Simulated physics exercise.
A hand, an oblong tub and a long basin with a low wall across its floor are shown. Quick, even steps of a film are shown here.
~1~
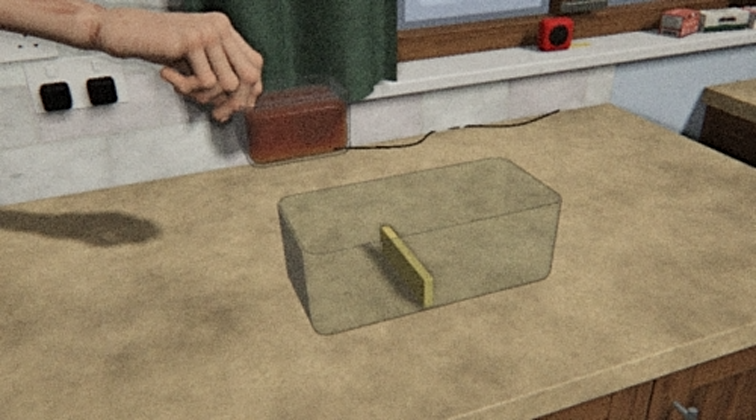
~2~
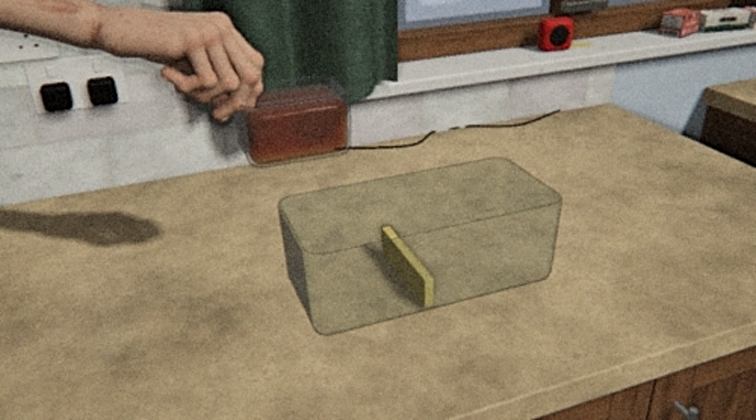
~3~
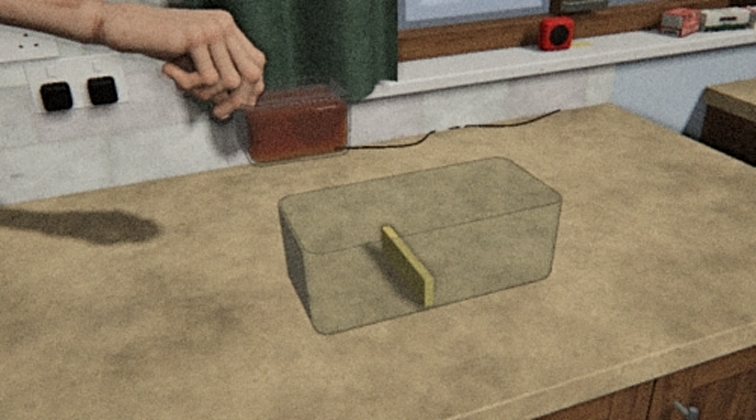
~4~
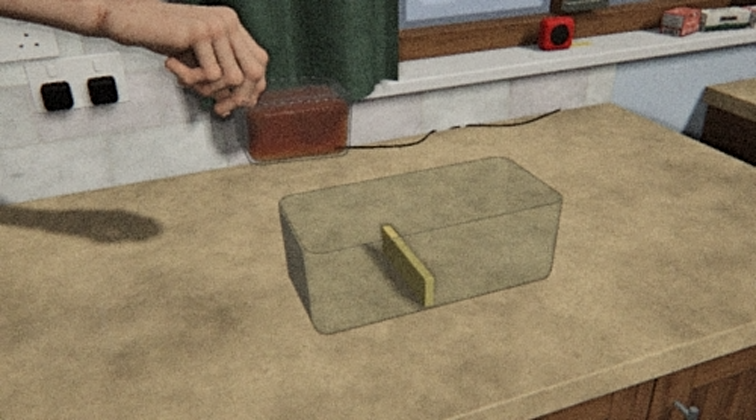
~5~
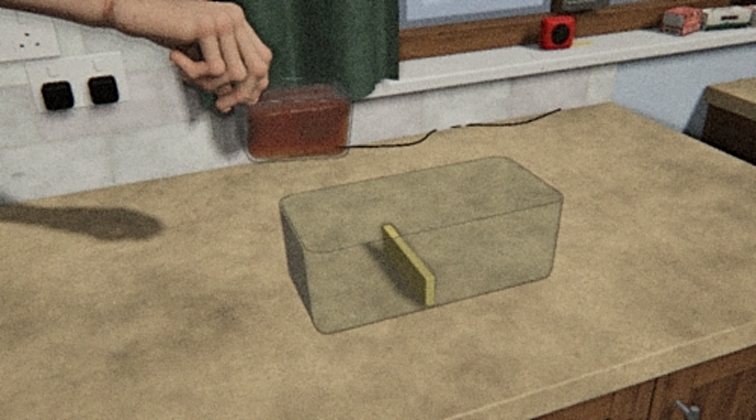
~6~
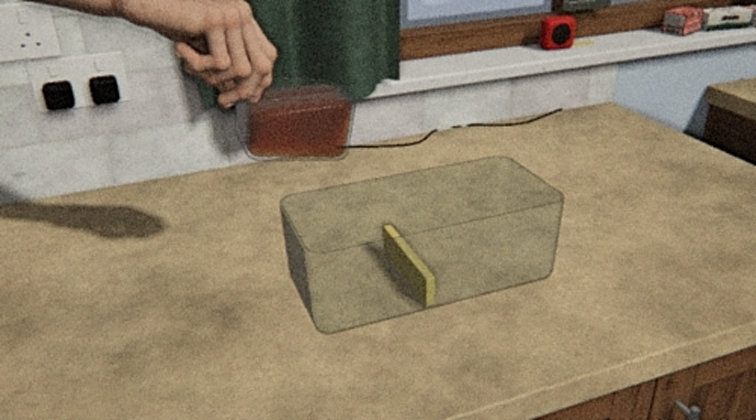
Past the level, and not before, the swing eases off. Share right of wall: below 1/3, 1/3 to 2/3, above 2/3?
1/3 to 2/3.
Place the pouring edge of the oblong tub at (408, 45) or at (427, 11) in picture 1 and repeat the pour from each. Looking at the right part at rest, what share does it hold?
95 %, then 95 %.
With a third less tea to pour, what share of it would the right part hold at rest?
Estimate: Close to 15 per cent.
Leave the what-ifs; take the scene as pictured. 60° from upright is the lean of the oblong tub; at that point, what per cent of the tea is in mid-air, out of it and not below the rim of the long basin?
About 30 per cent.
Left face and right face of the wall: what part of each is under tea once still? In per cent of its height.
Roughly 30 left of the wall, roughly 20 right of it.
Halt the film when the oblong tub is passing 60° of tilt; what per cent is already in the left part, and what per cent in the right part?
Split: Left 10 per cent, right 5 per cent.
A moment on, the oblong tub is tipped part way and 58 per cent is still to pour, 8 is left of the wall and 5 right of it.
Next, the oblong tub is tipped on its side and 14 per cent is still to pour, 26 is left of the wall and 51 right of it.
Then the oblong tub is tipped on its side and 2 per cent is still to pour, 43 is left of the wall and 52 right of it.
Later the oblong tub is tipped on its side and 0 per cent is still to pour, 47 is left of the wall and 53 right of it.
Finally, 47 per cent lies left of the wall, 53 right of it and 0 outside.
